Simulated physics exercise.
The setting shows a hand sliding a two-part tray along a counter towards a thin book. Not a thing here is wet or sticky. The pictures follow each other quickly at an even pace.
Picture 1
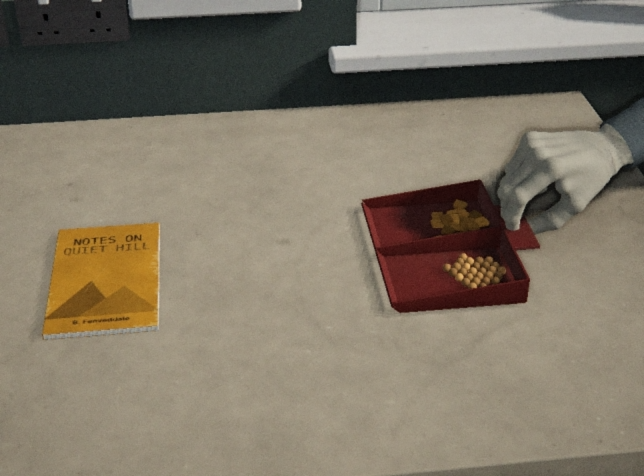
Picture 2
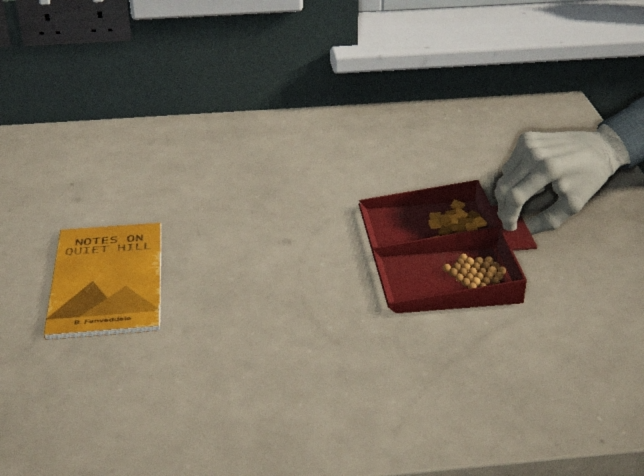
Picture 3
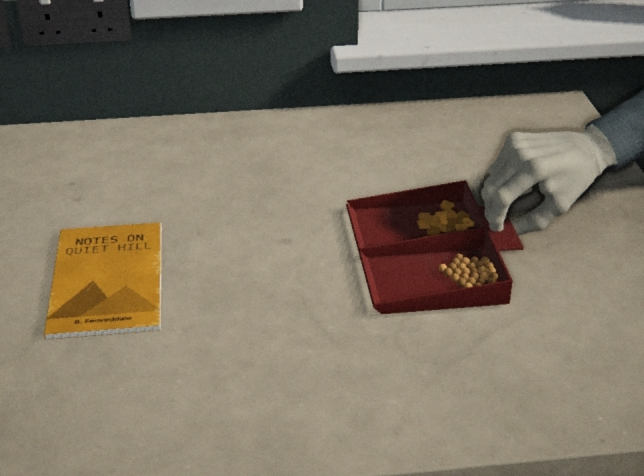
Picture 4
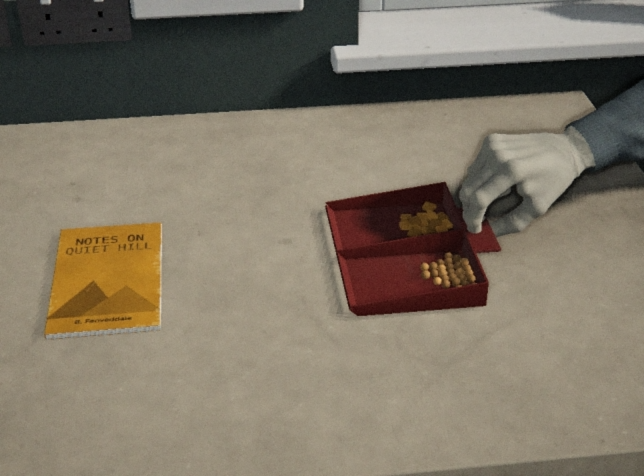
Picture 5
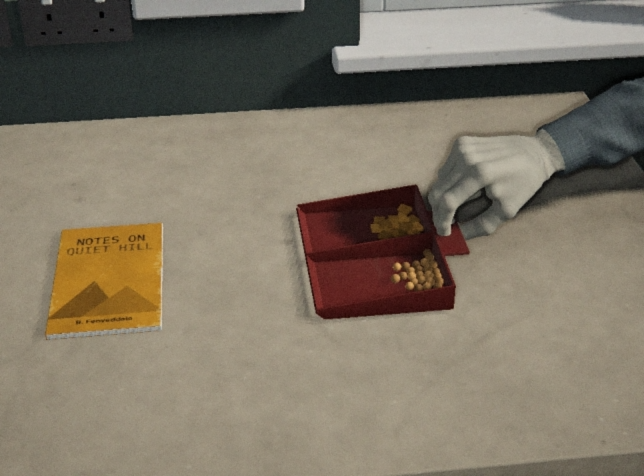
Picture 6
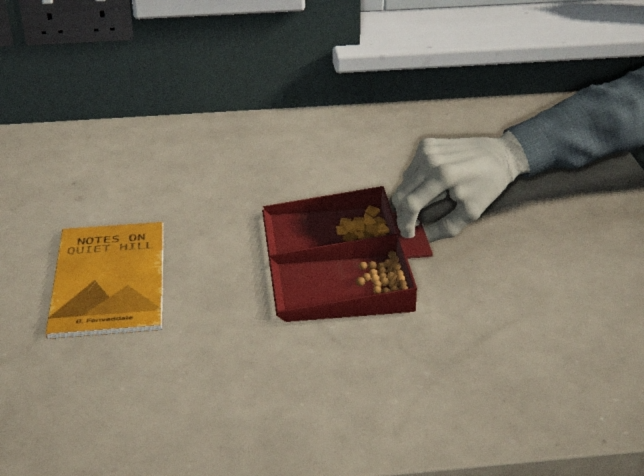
On a countertop, a hand sliding a red two-compartment tray of round beads and small yellowish pieces leftward toward a thin yellow book.
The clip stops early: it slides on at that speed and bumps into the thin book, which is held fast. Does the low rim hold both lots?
The near lot lets some escape; the far lot does not leave.
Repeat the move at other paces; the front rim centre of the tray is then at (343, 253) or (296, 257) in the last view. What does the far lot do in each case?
Case one, it is retained; case two, it is retained.
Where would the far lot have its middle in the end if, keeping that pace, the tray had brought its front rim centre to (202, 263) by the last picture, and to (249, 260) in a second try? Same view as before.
First near (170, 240), then near (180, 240).
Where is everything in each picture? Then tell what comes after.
Front rim at (376, 251), at rest; thin book at (103, 301); near lot at (473, 272), some round wooden beads; far lot at (453, 219), a few cereal squares, in the first picture.
Front rim at (373, 251), hardly any of the way covered; far lot at (451, 219), in the second picture.
Front rim at (359, 252), a small part of the way covered; near lot at (474, 272), in the third picture.
Front rim at (337, 254), about a quarter of the way covered; far lot at (421, 221), in the fourth picture.
Front rim at (306, 256), about a third of the way covered; near lot at (429, 275), in the fifth picture.
Front rim at (269, 258), about half of the way covered; thin book at (106, 300); near lot at (392, 277); far lot at (358, 225), in the sixth picture.
Then, 0.08 s past the last view, tray still sliding, front rim near (218, 262); near lot all inside; far lot all inside.
Then, 0.26 s past the last view, tray stopped at the thin book; near lot all inside, moved towards the front rim; far lot all inside, moved towards the front rim.
Then, 0.47 s past the last view, tray stopped at the thin book; near lot about half out of the tray; far lot all inside, moved towards the front rim.
Finally, tray stopped at the thin book; near lot about half out of the tray; far lot all inside, moved towards the front rim.
